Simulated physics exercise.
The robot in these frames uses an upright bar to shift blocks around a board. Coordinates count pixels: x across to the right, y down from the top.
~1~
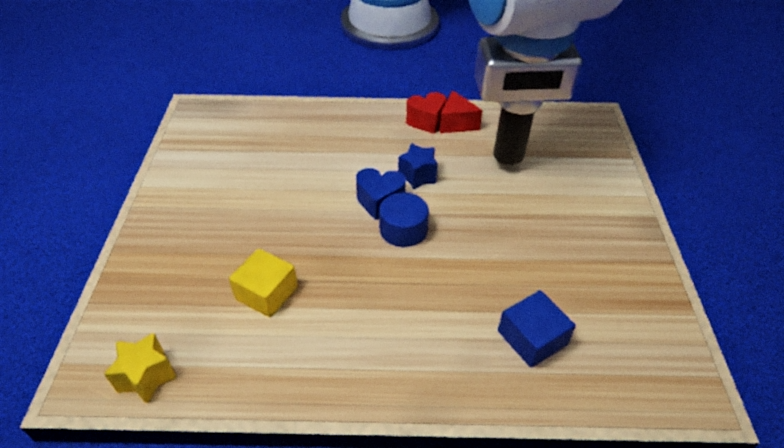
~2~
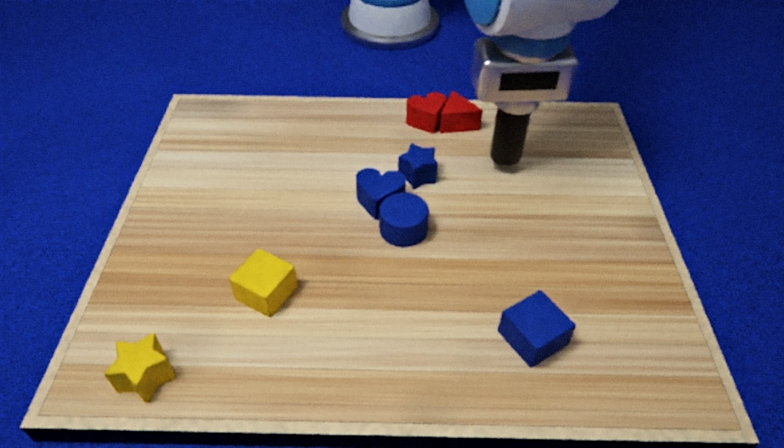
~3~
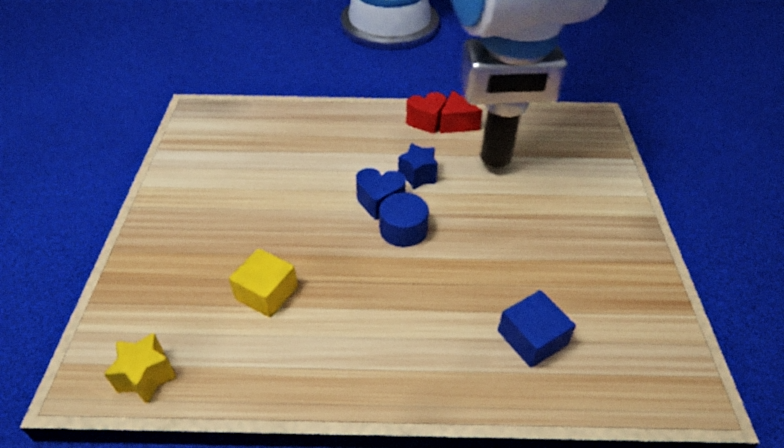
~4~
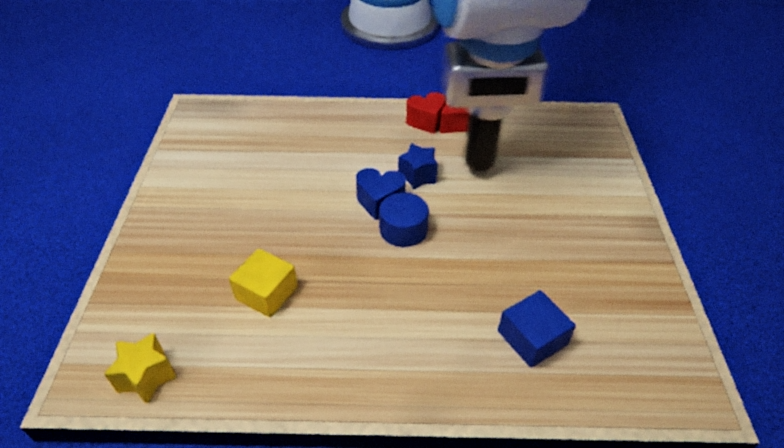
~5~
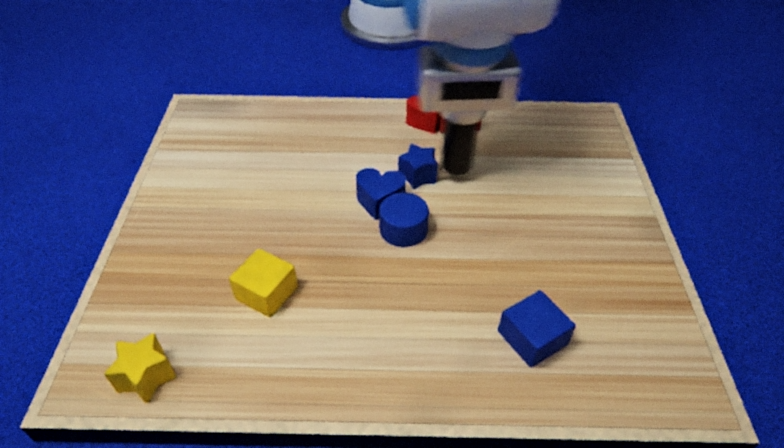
A white and blue robot arm holding a dark upright bar stands over the far side of a pale wooden board on a blue surface, seen from above at an angle by a still camera. Red blocks sit near the far edge, blue ones around the middle and lower right, and yellow ones at lower left. The bar slides left, slowly then faster, and slightly nearer, passing before the red blocks toward the blue star, while every block stays still.
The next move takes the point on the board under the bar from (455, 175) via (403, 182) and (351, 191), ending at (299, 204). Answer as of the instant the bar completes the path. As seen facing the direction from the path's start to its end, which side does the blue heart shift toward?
Off to the left side.
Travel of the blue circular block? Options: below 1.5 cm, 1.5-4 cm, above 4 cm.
The answer here is less than 1.5 cm.
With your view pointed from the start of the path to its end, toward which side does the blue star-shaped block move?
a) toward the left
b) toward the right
I'll go with b - toward the right.
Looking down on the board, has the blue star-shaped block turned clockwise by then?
My answer is yes.
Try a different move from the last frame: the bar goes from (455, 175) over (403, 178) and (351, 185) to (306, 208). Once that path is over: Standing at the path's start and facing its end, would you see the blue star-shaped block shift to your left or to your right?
It's set to shift right.
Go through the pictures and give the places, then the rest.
The first frame shows lower end of the bar (509, 155), tops of blocks, blue heart (380, 181), blue circular block (404, 208), blue star-shaped block (419, 155).
The second frame shows bar (505, 156), blocks as before.
The third frame shows bar (496, 158), blocks as before.
The fourth frame shows bar (479, 161), blocks as before.
The fifth frame shows bar (456, 165), blue heart (380, 181), blue circular block (404, 208), blue star-shaped block (419, 155).
The first path, step by step. One third of the way, bar (402, 172); blue heart (376, 182), turned 15° anticlockwise; blue star-shaped block (372, 158), turned 10° clockwise.
Two thirds of the way, bar (351, 180); blue heart (347, 200), turned 75° anticlockwise; blue star-shaped block (326, 157), turned 40° clockwise.
At the end, bar (297, 194); blue heart (344, 203), turned 90° anticlockwise; blue circular block not moved; blue star-shaped block (313, 156), turned 80° clockwise.
